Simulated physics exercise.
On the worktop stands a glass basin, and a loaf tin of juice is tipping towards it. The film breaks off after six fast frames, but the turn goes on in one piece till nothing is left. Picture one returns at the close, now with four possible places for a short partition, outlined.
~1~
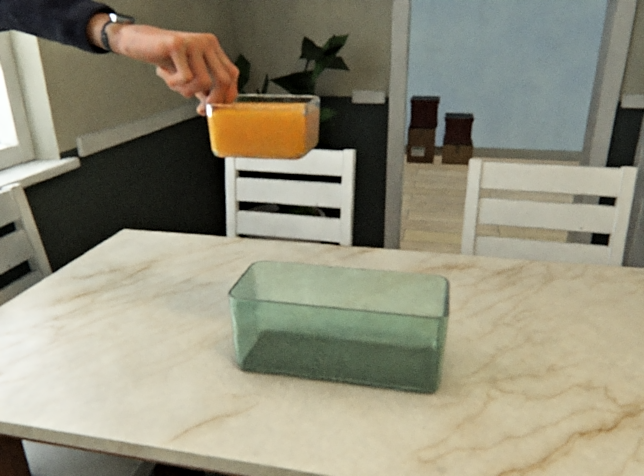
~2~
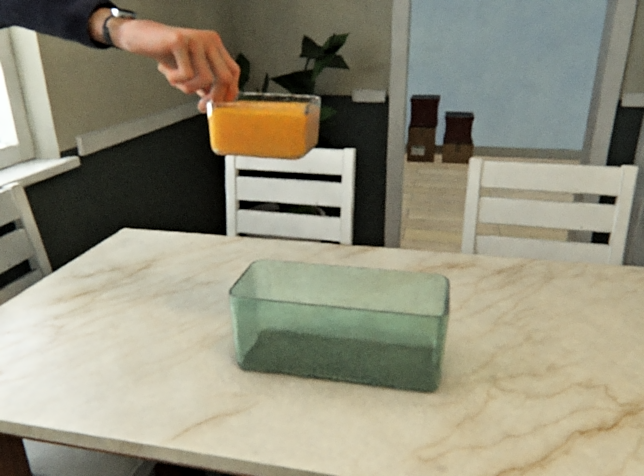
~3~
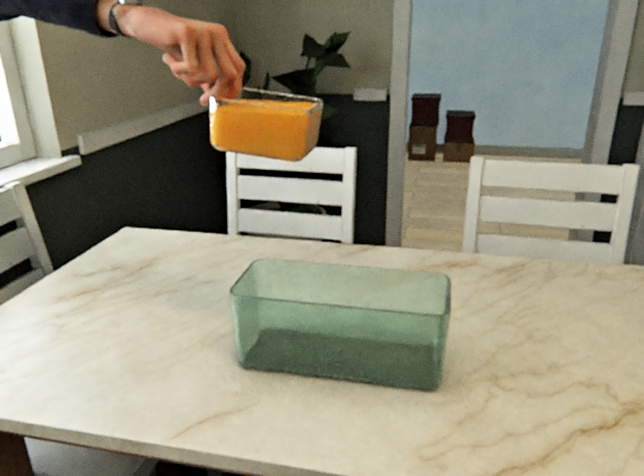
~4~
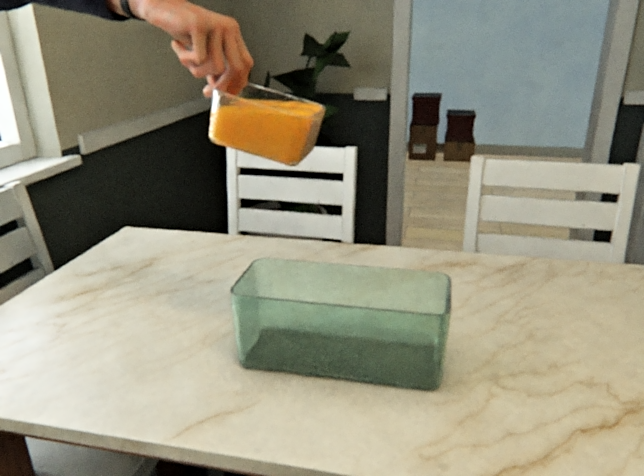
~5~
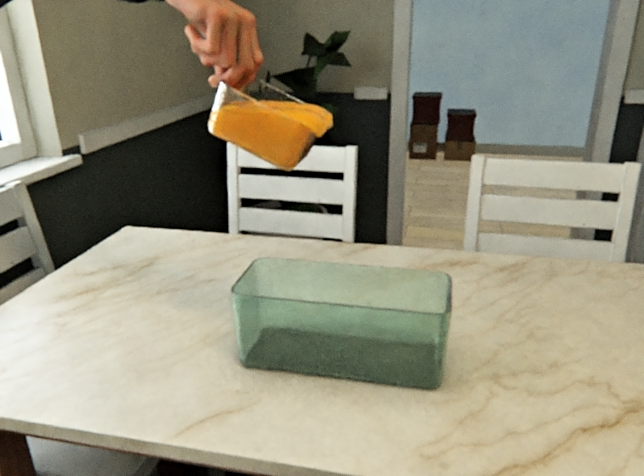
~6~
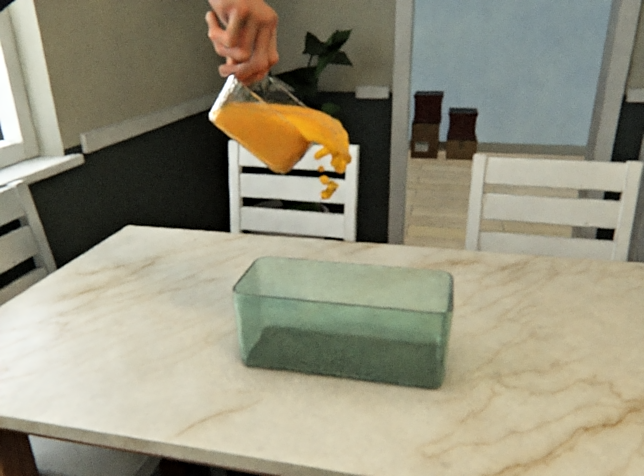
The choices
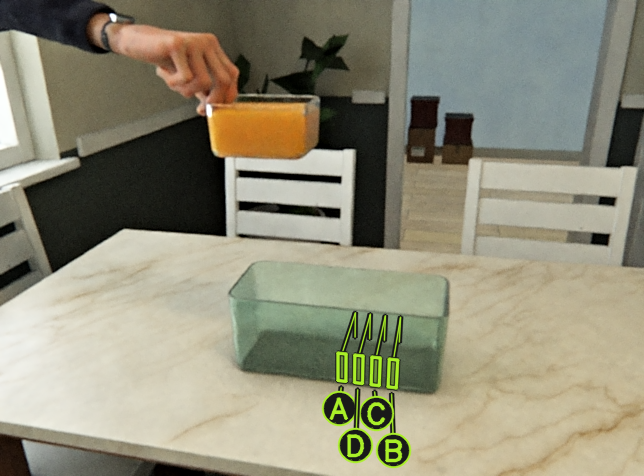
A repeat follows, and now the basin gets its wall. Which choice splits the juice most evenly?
Slot C.
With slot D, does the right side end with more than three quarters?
No.
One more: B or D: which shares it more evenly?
Here it is slot D.
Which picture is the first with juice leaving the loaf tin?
Picture 5.
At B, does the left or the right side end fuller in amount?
The left one.
On the marked copy, A at (341, 387); B at (391, 393); C at (374, 391); D at (357, 389).
With A, about 23 % ends left of the wall and 69 % right of it; 8 % is lost outside.
With B, about 79 % ends left of the wall and 13 % right of it; 8 % is lost outside.
With C, about 49 % ends left of the wall and 43 % right of it; 8 % is lost outside.
With D, about 32 % ends left of the wall and 60 % right of it; 8 % is lost outside.
